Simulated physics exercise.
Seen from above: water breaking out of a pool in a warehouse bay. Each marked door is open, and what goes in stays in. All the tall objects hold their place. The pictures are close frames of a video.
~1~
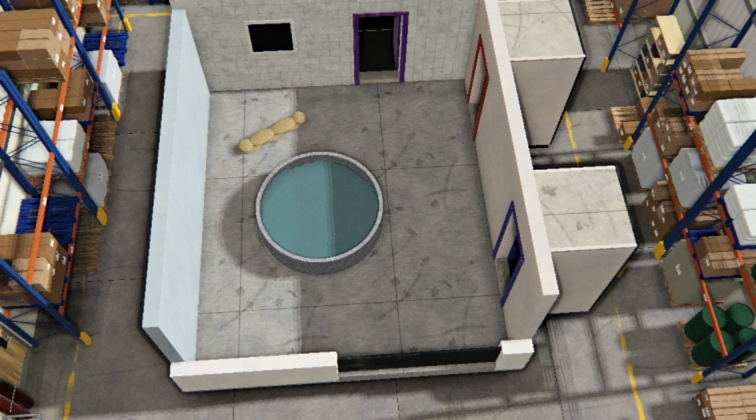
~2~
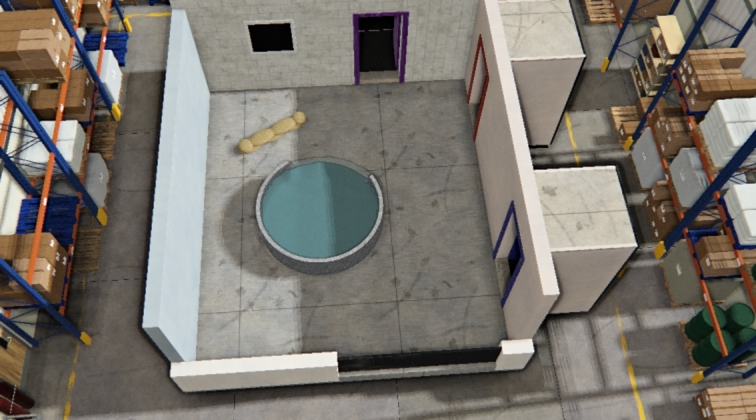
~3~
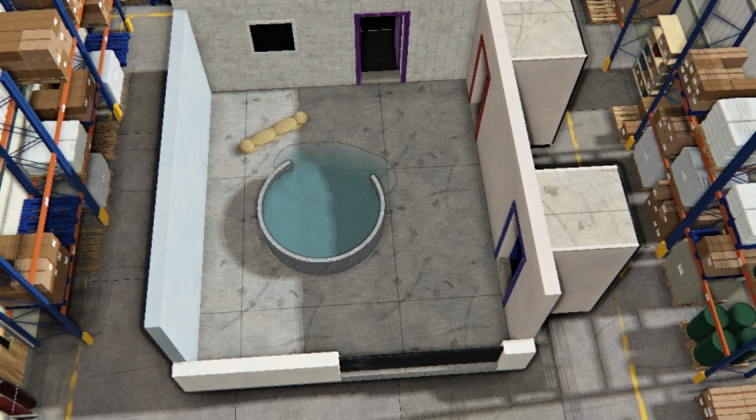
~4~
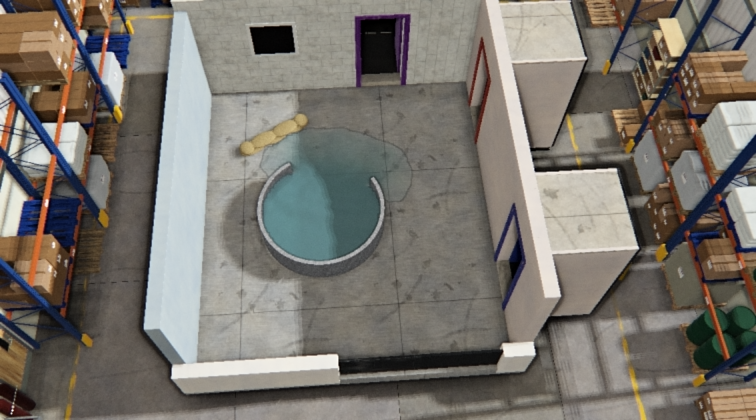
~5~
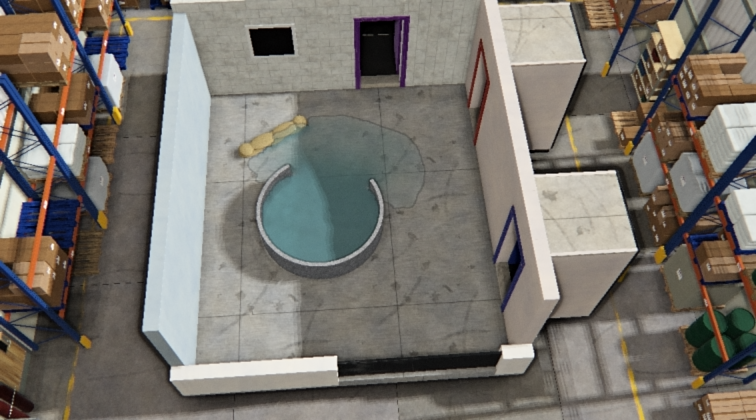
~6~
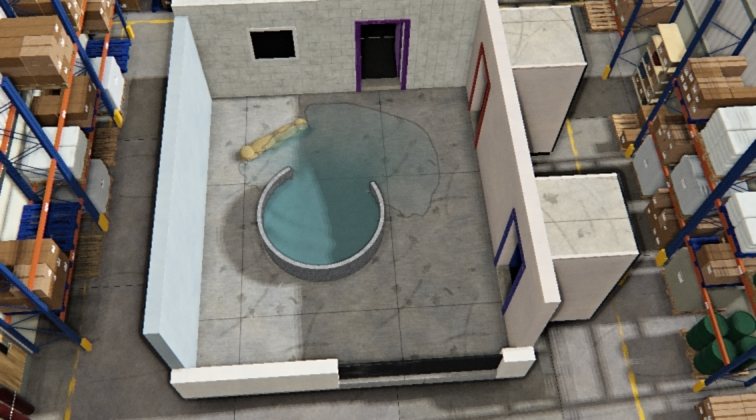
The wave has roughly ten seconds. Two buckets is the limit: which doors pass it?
In the end: The red door takes more than that; the blue door stays under that; the purple door takes more than that.
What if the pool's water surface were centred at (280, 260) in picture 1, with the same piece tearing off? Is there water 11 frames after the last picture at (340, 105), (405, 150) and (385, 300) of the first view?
As listed: Wet, covered, no water.
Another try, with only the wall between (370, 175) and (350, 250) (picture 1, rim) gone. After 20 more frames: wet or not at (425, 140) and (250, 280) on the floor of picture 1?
In turn: Wet, clear.
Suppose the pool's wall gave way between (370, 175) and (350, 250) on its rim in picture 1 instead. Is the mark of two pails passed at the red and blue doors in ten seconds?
One by one: The red one passes that mark, the blue one passes that mark.
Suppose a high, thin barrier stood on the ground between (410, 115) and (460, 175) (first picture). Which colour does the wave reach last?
I say the blue door.
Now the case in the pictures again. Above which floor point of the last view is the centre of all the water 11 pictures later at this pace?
Near (345, 167).
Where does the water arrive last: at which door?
The blue door.
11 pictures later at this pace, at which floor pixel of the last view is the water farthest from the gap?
Close to (465, 86).
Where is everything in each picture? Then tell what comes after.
In the first picture, still water in the pool at (320, 207).
In the second picture, water pours out on the pool's far side and has run to (379, 187).
In the third picture, water pours out on the pool's far side and has run to (279, 161).
In the fourth picture, the front is at (271, 148), out from the gap on the pool's far side.
In the fifth picture, water pours out on the pool's far side and has run to (414, 151).
In the sixth picture, the front is at (421, 133), out from the gap on the pool's far side.
A moment on, water covers 30 % of the floor; the red door wet at the sill, nothing in, the blue door not reached, the purple door wet at the sill, nothing in.
Next, water covers 40 % of the floor; the red door under two buckets in, the blue door not reached, the purple door over two buckets in.
Then, water covers 50 % of the floor; the red door over two buckets in, the blue door not reached, the purple door far over two buckets in.
Later, water covers 90 % of the floor; the red door far over two buckets in, the blue door wet at the sill, nothing in, the purple door far over two buckets in.
In the end, water covers 100 % of the floor; the red door far over two buckets in, the blue door wet at the sill, nothing in, the purple door far over two buckets in.
